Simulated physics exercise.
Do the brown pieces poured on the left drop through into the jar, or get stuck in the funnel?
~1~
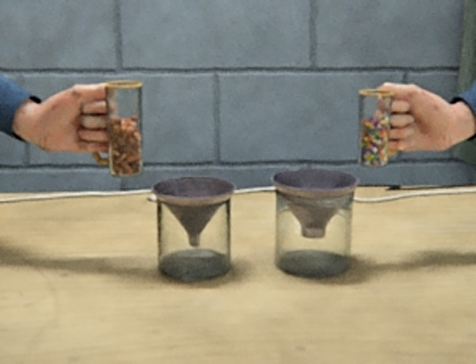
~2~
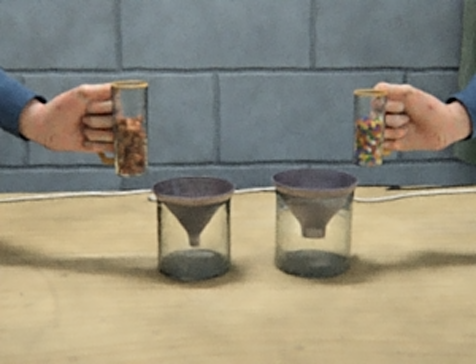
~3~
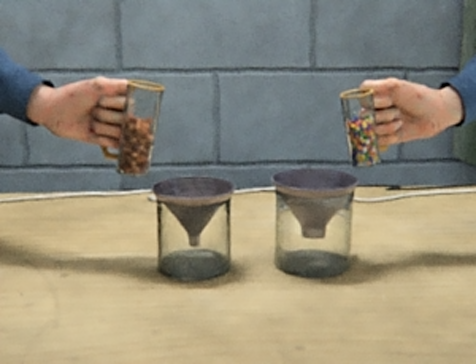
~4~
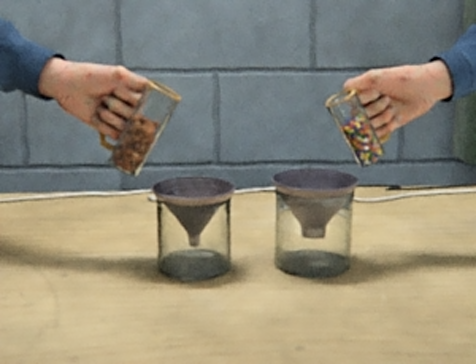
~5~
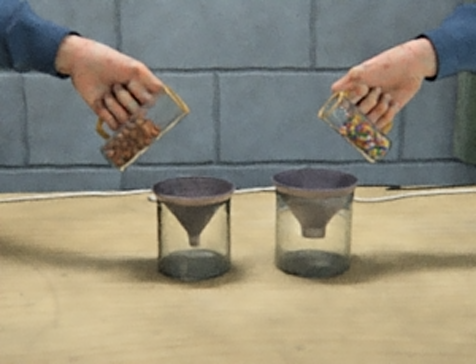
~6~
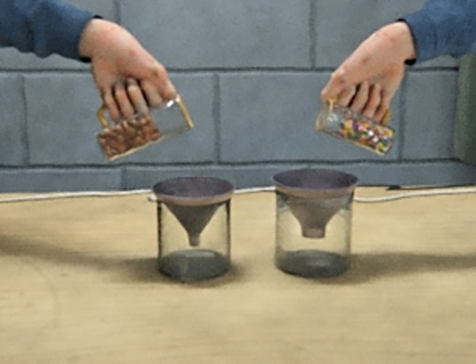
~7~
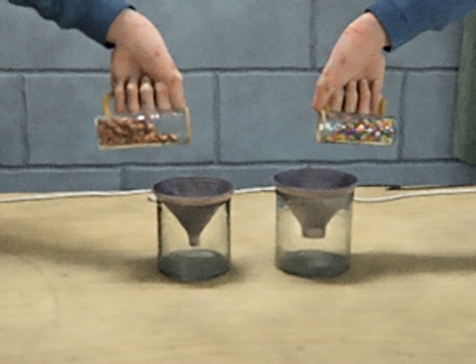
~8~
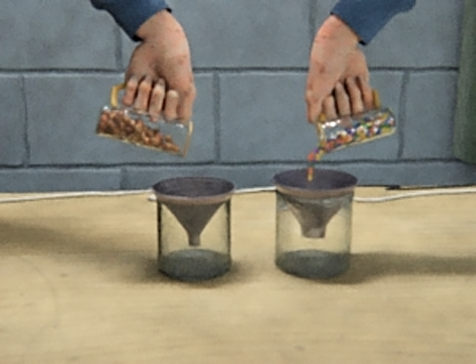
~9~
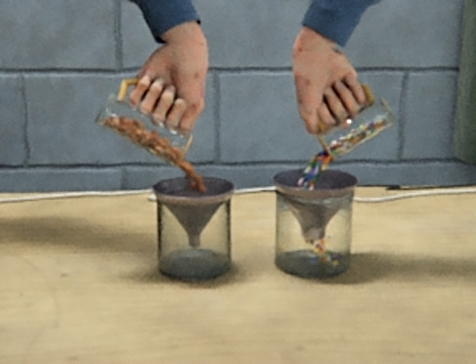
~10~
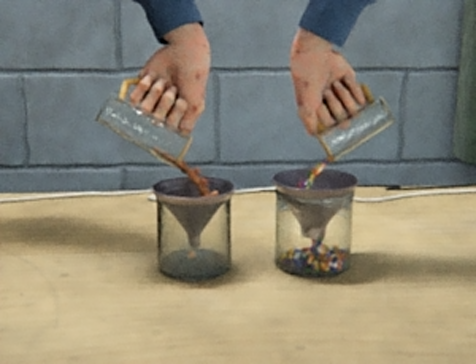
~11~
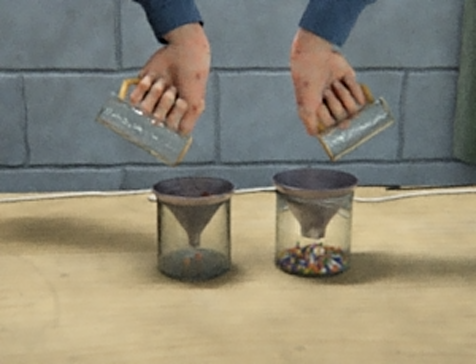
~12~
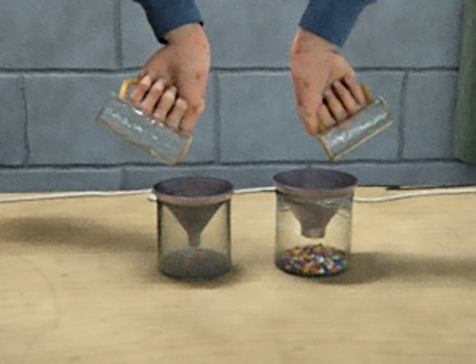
Nearly all of the brown pieces get stuck in the left funnel. The colourful pieces on the right all drop through into their jar.
